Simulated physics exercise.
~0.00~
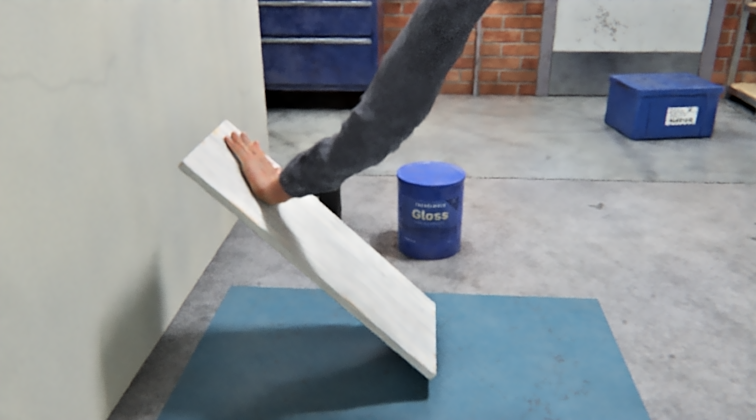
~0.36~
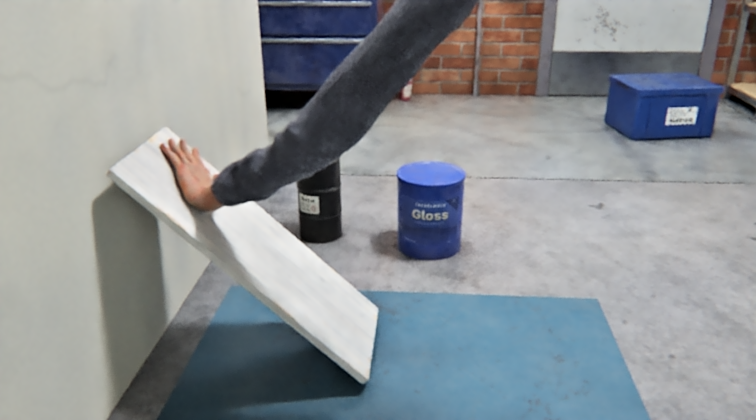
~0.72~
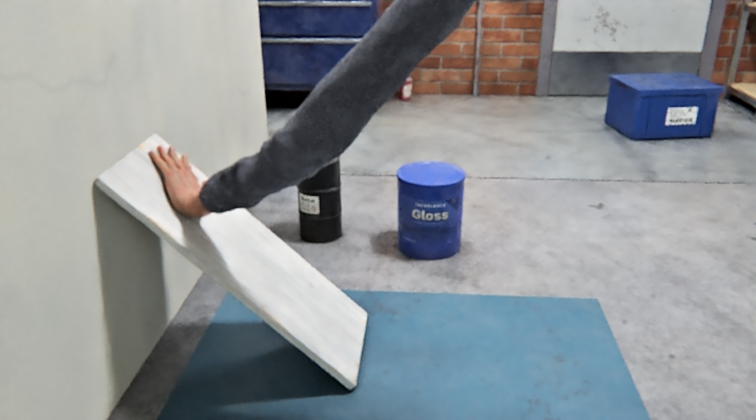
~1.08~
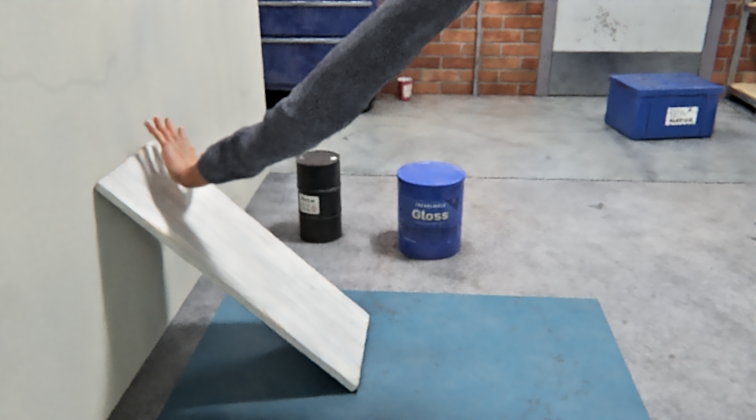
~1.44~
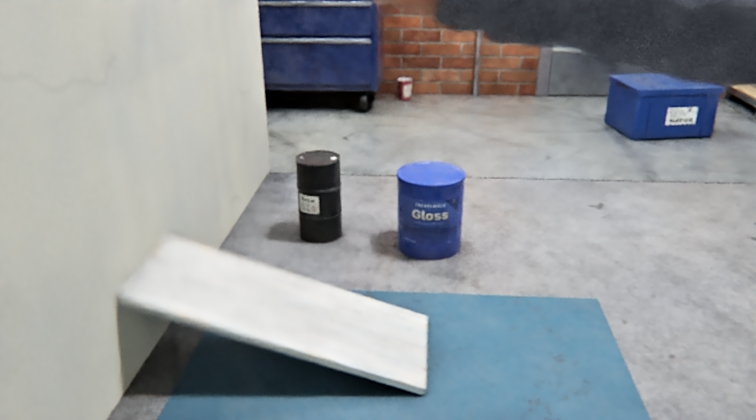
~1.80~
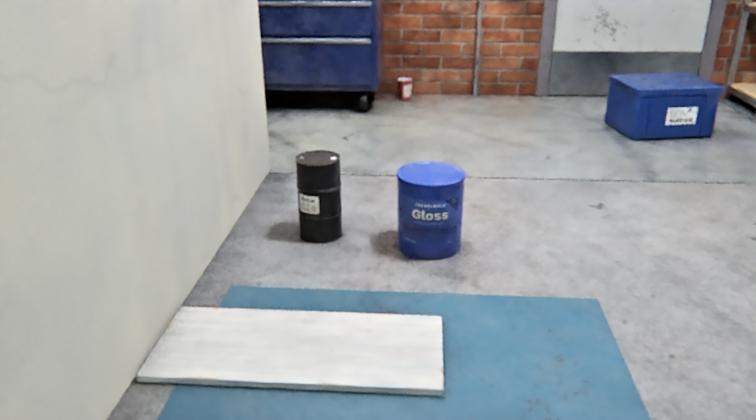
A white board is leaned against a wall, then slips down flat once released.
